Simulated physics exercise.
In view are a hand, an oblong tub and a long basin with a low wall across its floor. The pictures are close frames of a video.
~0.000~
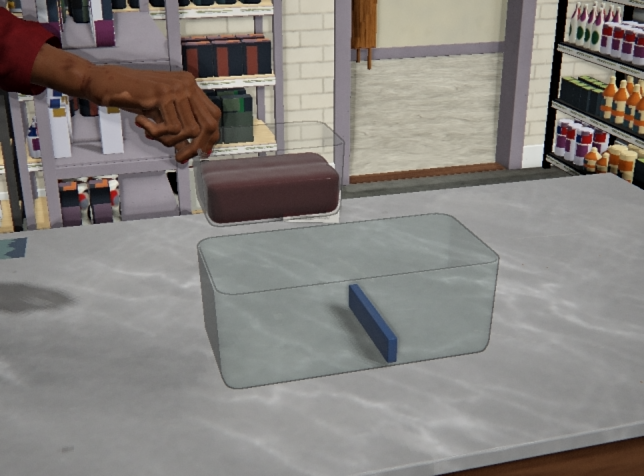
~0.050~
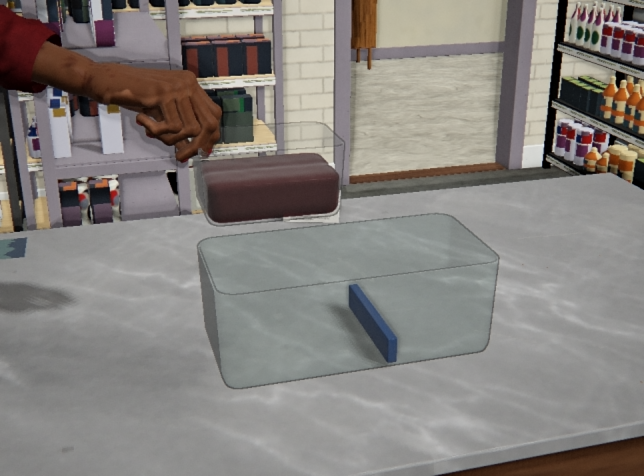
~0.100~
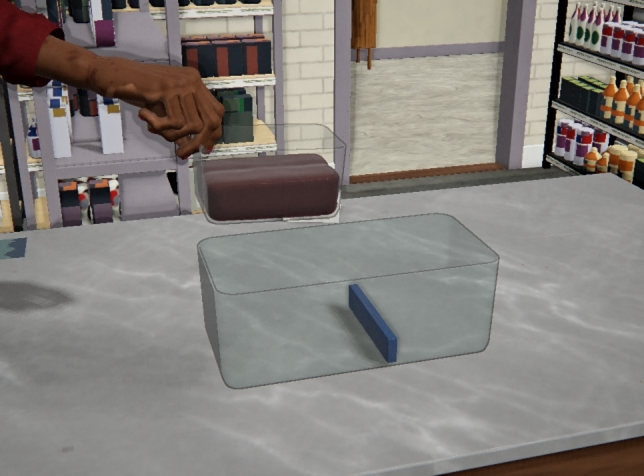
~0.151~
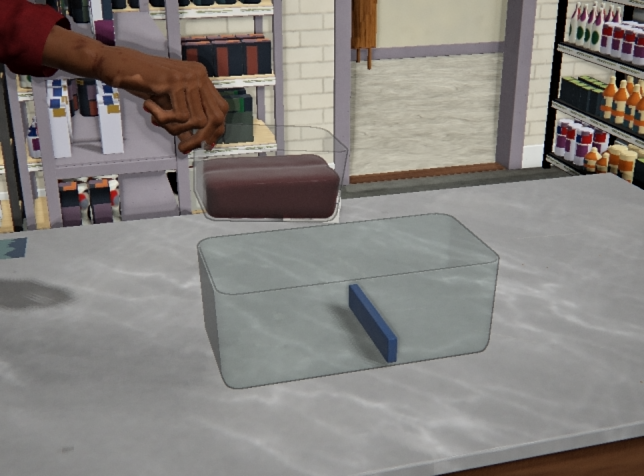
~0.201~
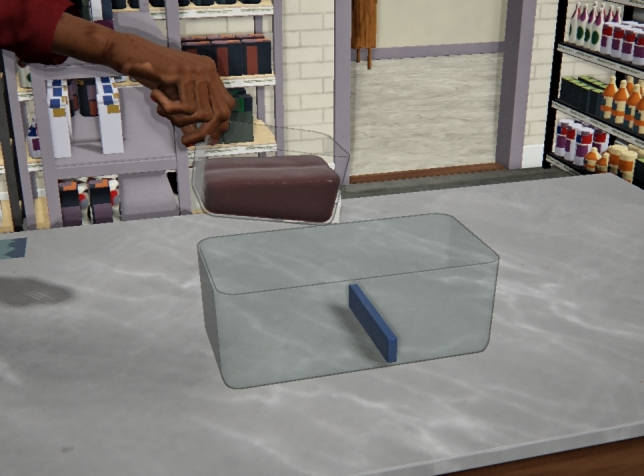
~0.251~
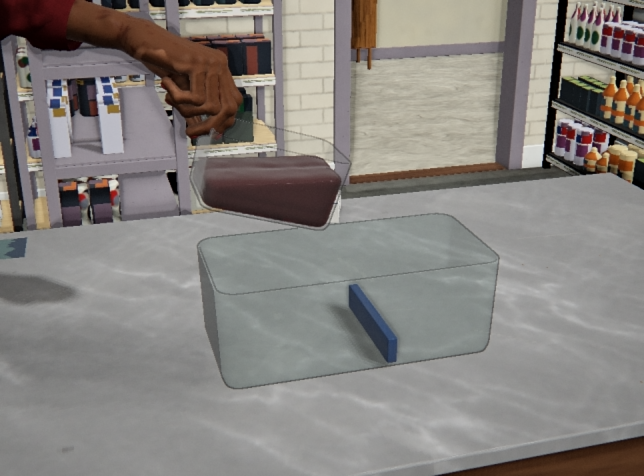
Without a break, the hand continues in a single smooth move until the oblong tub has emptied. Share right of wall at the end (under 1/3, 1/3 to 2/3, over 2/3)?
1/3 to 2/3.
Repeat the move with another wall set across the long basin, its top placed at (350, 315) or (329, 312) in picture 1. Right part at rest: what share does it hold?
Roughly 65 % and 85 %.
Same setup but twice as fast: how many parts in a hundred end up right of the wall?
Estimate: Around 25 %.
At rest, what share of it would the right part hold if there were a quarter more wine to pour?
About 55 %.
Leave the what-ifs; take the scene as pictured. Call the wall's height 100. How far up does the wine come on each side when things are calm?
Some 30 per cent left and 50 right.
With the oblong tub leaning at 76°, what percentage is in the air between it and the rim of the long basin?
That works out near 30 percent.
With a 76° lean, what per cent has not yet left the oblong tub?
Around 50 percent remains.
A moment on, the oblong tub is tipped on its side and 49 per cent is still to pour, 6 is left of the wall and 13 right of it.
Next, the oblong tub is tipped right over and 11 per cent is still to pour, 37 is left of the wall and 47 right of it.
Then the oblong tub is tipped right over and 0 per cent is still to pour, 53 is left of the wall and 46 right of it.
Later the oblong tub is tipped right over and 0 per cent is still to pour, 53 is left of the wall and 47 right of it.
Finally, 53 per cent lies left of the wall, 47 right of it and 0 outside.
